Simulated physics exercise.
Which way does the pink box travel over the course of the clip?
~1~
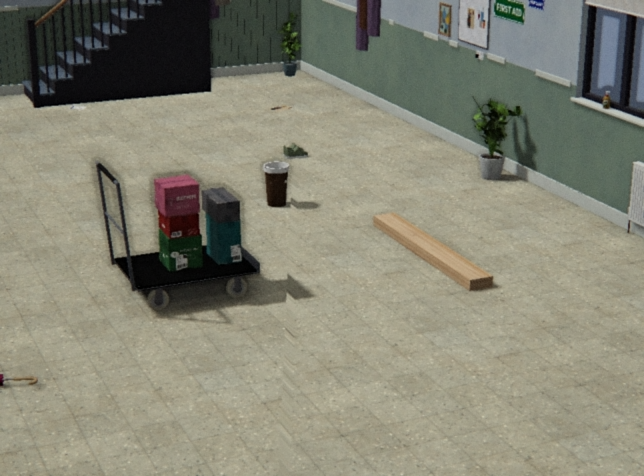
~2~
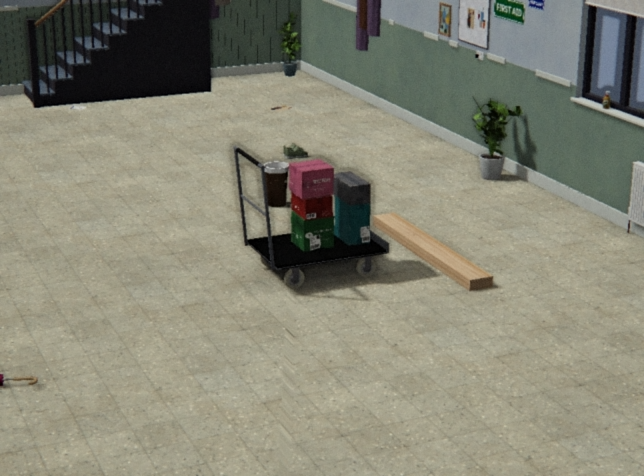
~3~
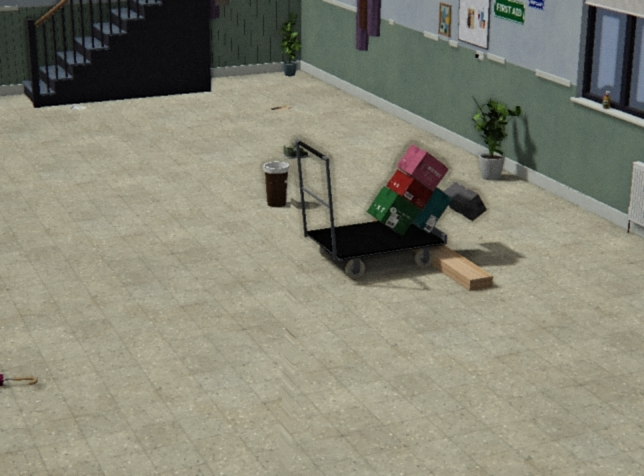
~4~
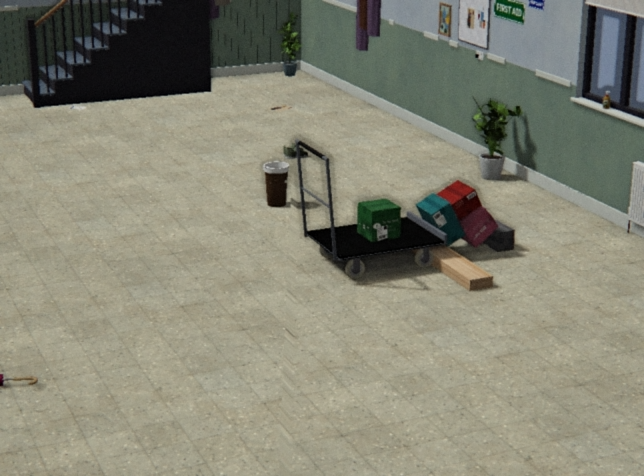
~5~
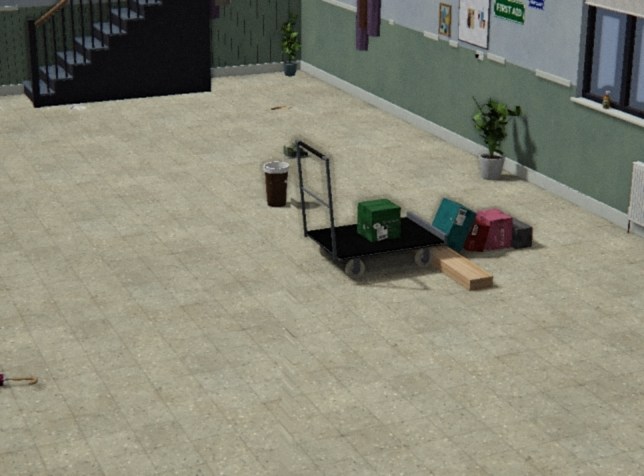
The pink box moves to the right, first riding on the cart and then tumbling off its front end.
